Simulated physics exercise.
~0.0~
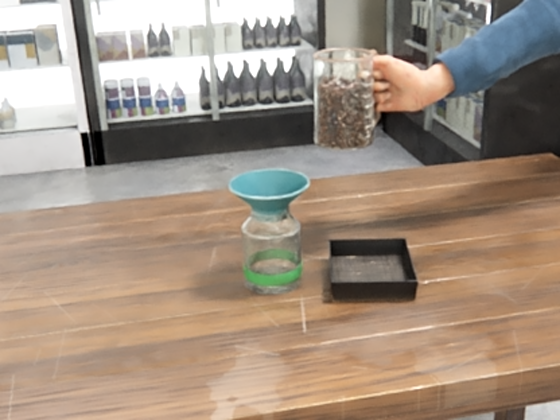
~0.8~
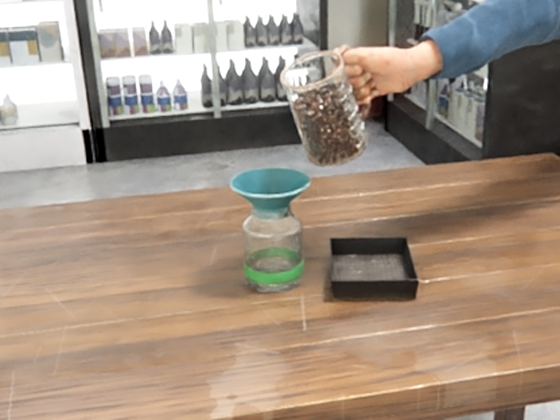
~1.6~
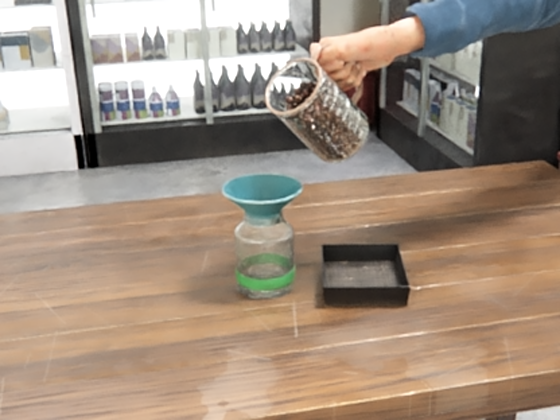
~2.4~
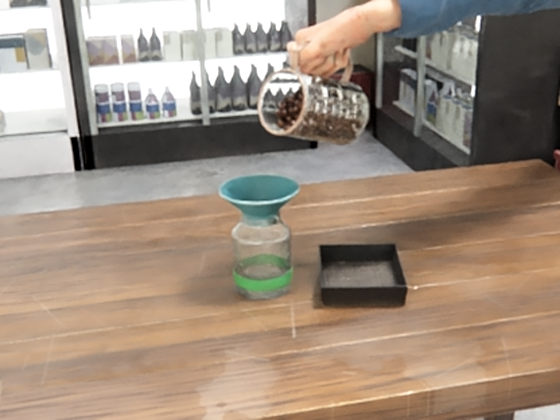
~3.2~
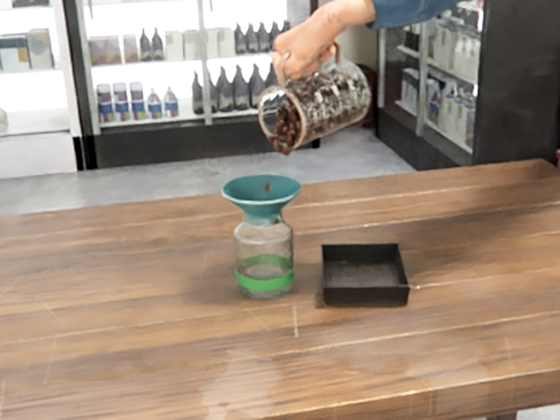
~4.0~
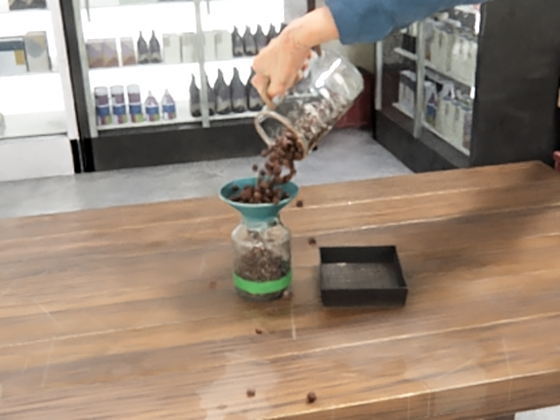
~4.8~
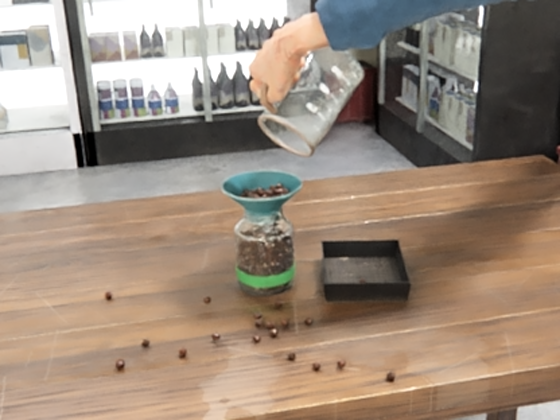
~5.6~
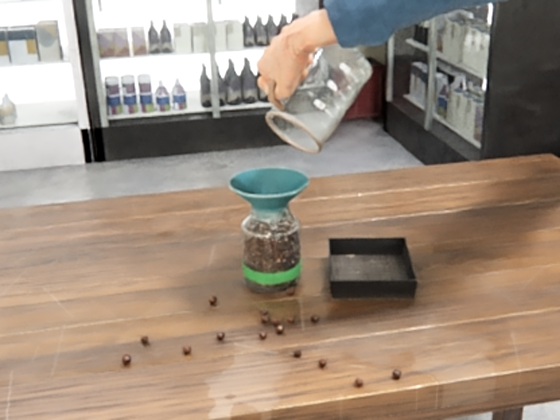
A hand tipped a clear jug of small dark balls over a teal funnel set in a green-banded jar, and they poured down, filling much of the jar while some scattered across the wooden table, leaving the jug and funnel empty.
